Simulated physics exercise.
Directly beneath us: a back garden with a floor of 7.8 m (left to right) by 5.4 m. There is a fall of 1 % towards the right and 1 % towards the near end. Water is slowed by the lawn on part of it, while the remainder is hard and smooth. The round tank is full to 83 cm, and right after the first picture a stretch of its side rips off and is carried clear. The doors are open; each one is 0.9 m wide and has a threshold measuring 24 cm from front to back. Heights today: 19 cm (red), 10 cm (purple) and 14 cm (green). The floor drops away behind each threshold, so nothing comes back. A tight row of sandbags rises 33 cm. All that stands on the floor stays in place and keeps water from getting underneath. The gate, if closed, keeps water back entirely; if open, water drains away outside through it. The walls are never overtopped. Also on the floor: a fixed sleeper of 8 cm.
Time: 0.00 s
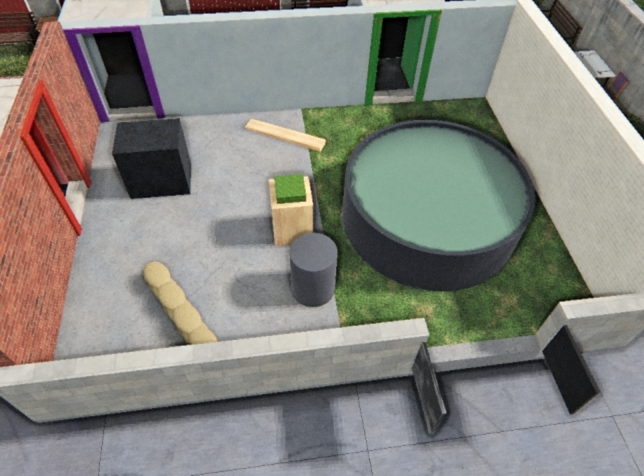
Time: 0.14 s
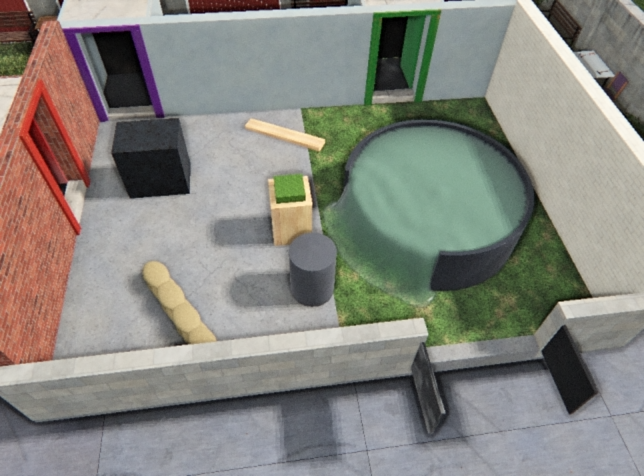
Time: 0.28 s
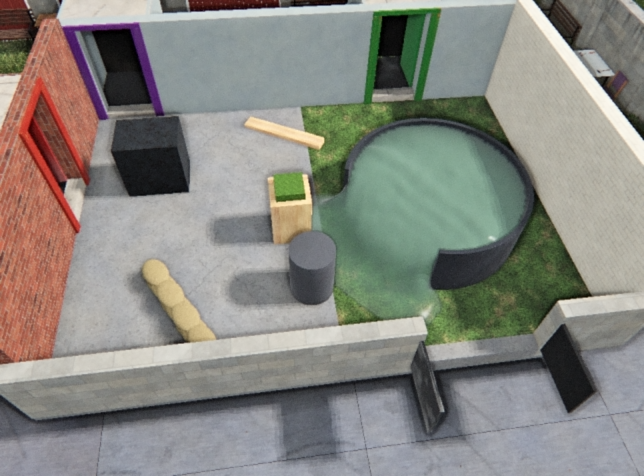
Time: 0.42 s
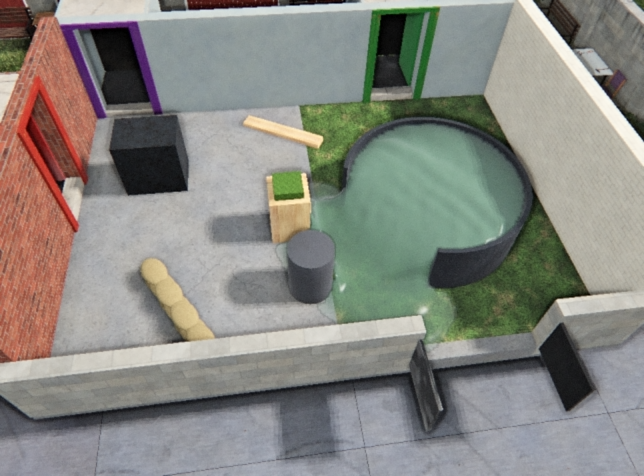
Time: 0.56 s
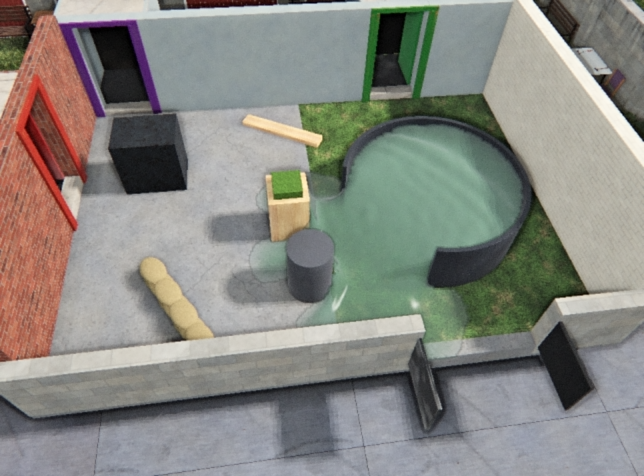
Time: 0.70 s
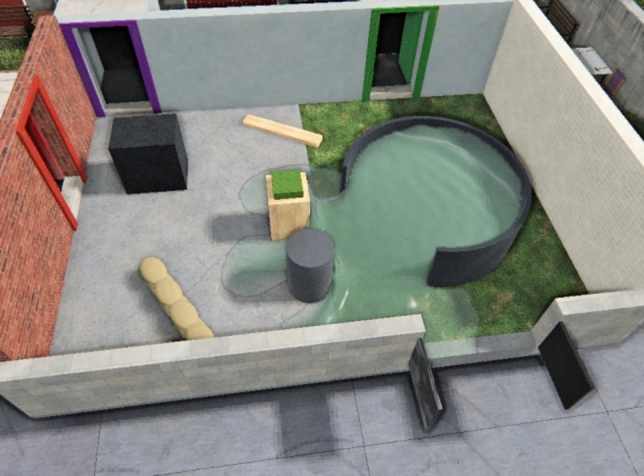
Green water pours from the broken round tank and spreads left around the gray cylinder.
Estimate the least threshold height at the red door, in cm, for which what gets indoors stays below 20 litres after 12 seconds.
Close to 24 cm is just enough.
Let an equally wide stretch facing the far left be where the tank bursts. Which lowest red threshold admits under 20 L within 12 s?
Then something near 13.5 cm.
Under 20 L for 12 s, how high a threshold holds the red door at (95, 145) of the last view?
You'd want it roughly 12.0 cm high.
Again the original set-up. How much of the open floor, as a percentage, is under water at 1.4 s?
Close to 40 per cent is wet.
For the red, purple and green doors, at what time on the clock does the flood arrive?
Times - red 2.0 seconds, purple 2.4 seconds, green 4.0 seconds.
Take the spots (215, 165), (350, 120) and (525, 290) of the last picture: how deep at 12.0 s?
Around 8 cm, 7 cm and 9 cm.
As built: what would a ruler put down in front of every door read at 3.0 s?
Lab note, cm: Red 29; purple 5; green 0.
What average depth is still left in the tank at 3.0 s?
The average depth is some 28 cm.
After 1.4 s water covers 40 % of the floor, deepest (58 cm) near (358, 338); it has not reached the red door.
After 3.0 s water covers 75 % of the floor, deepest (40 cm) near (215, 367); 29 cm at the red door, 10 litres in over its 19 cm threshold.
After 12.0 s water covers 95 % of the floor, deepest (16 cm) near (188, 357); 8 cm at the red door, 65 litres in over its 19 cm threshold.
At the red door as built, the water arrived by 2.1 s and peaked near 29 cm at 3.0 s.
With a threshold of 19.5 cm, 59 litres would have come in within the 12 s; with 26.5 cm, 9 litres. So under 20 litres takes about 24 cm.
